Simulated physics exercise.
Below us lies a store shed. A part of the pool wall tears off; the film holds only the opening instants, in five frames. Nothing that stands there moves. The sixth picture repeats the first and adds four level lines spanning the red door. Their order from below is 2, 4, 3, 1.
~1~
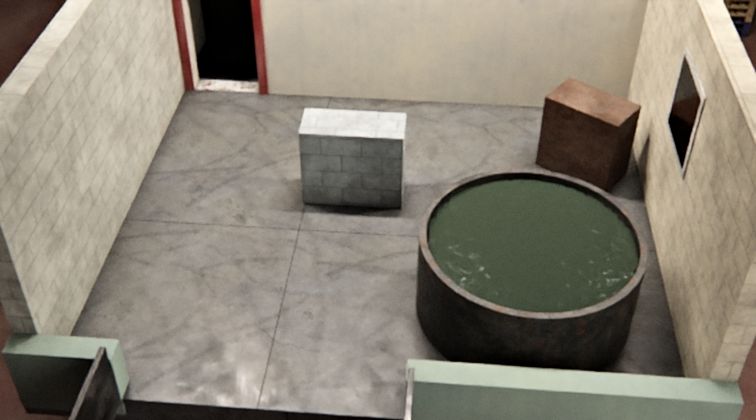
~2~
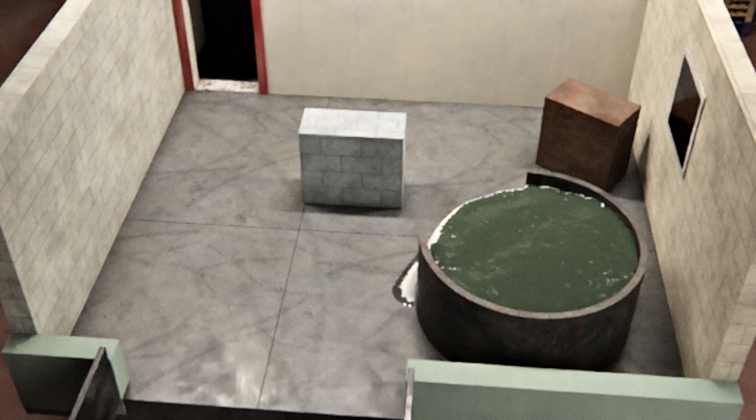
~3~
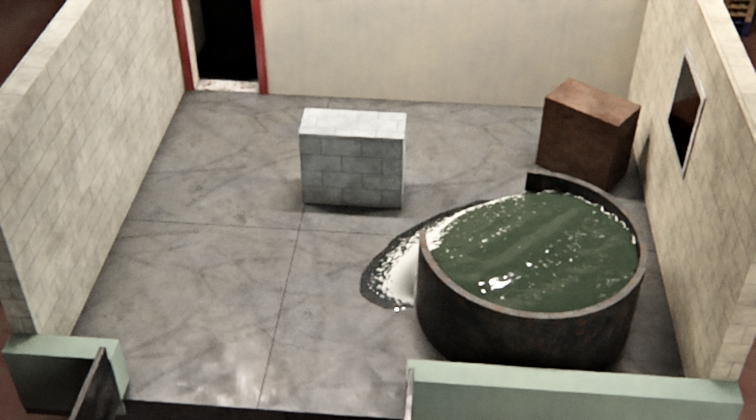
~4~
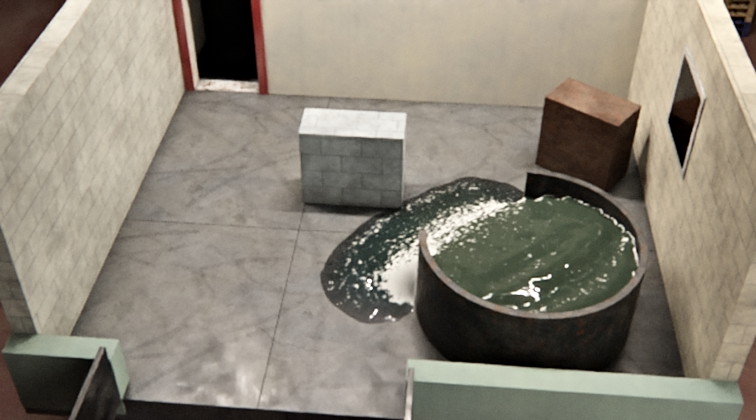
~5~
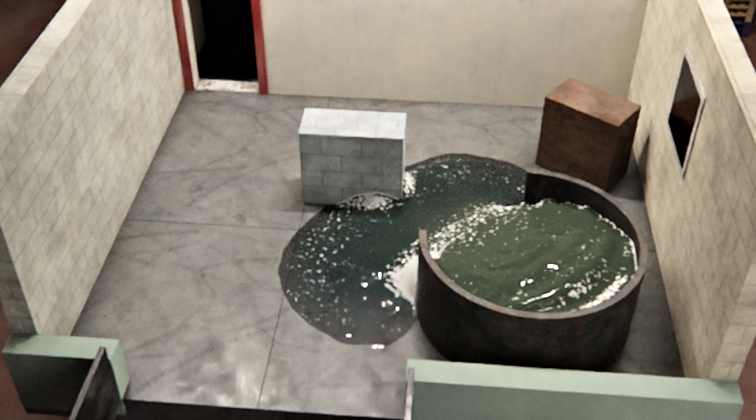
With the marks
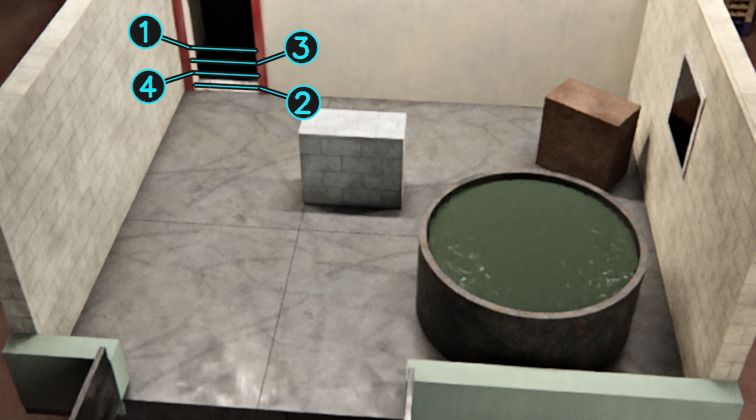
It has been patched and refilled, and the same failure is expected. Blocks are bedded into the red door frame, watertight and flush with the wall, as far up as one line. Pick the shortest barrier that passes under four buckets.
4 will do.
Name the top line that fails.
The answer is 2.
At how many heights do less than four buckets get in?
Three of them.
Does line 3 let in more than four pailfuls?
No.
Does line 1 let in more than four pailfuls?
No, that is safe.
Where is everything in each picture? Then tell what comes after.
Water in the pool at rest, its middle at (531, 243); foot of the red doorway at (227, 91); open gate at (262, 345).
Water covers 2 % of the ground and shows as far out as (418, 276).
Water covers 5 % of the ground and shows as far out as (371, 293).
Water covers 11 % of the ground and shows as far out as (331, 286).
Water covers 20 % of the ground and shows as far out as (288, 271).
On the marked copy, 1 at (222, 49); 2 at (227, 86); 3 at (224, 61); 4 at (225, 74); from the bottom up 2, 4, 3, 1.
With 1, nothing gets over.
With 2, some 20 bucketfuls get in.
With 3, nothing gets over.
With 4, a splash gets over, under a bucket.
